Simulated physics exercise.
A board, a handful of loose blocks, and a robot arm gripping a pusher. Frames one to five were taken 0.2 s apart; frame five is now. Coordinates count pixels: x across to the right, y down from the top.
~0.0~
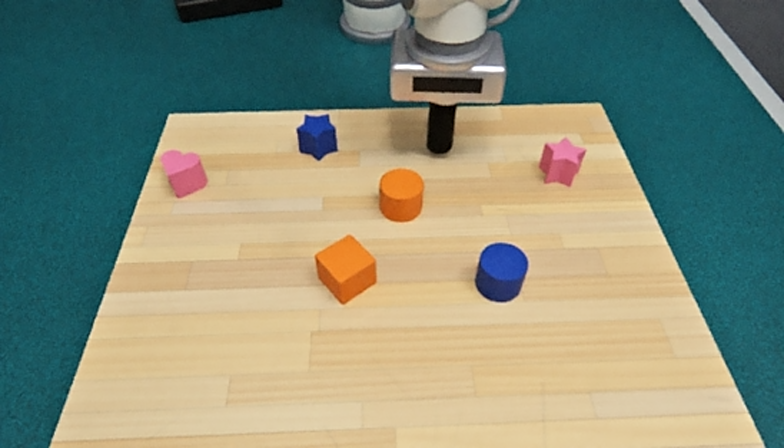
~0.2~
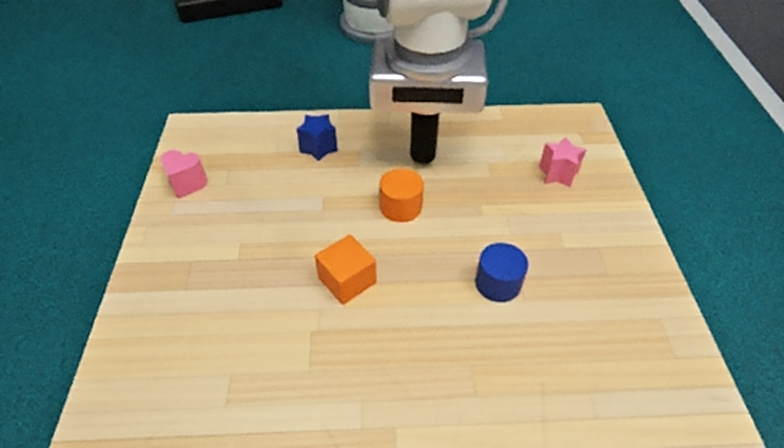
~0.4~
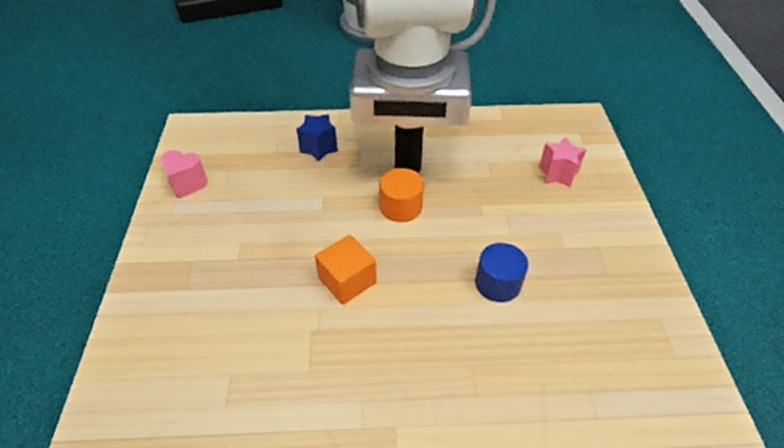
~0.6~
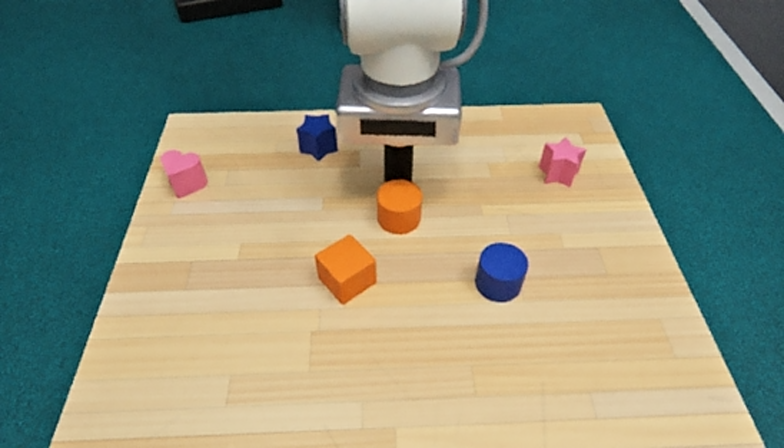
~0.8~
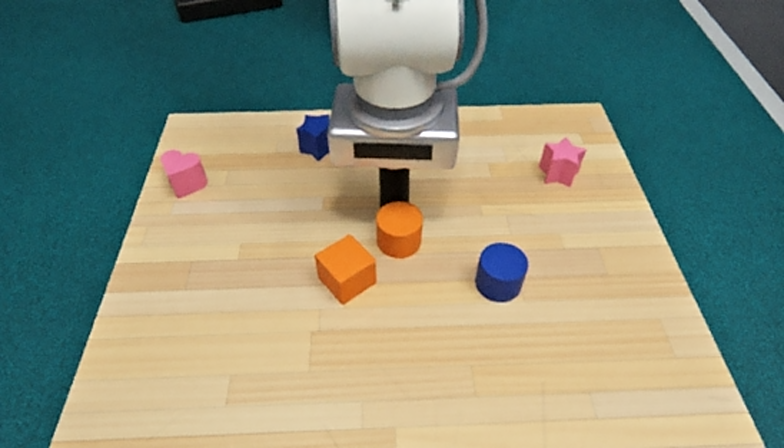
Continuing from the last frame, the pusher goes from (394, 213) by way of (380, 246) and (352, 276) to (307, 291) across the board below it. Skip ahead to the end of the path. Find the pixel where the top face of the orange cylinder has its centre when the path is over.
The middle of its upper face should be somewhere near (403, 256).
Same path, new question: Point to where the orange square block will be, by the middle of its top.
That would be at about pixel (289, 303).
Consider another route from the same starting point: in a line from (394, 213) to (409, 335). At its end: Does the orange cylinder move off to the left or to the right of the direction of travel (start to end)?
It's going to go left.
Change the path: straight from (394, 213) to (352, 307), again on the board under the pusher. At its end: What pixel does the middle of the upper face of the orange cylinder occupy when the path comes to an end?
I expect it at (405, 262).
The first path, step by step. One third of the way, pusher (379, 239); orange cylinder (402, 248).
Two thirds of the way, pusher (351, 269); orange square block (322, 278); orange cylinder (403, 256).
At the end, pusher (305, 285); orange square block (289, 303), turned 50° anticlockwise; orange cylinder (403, 256).
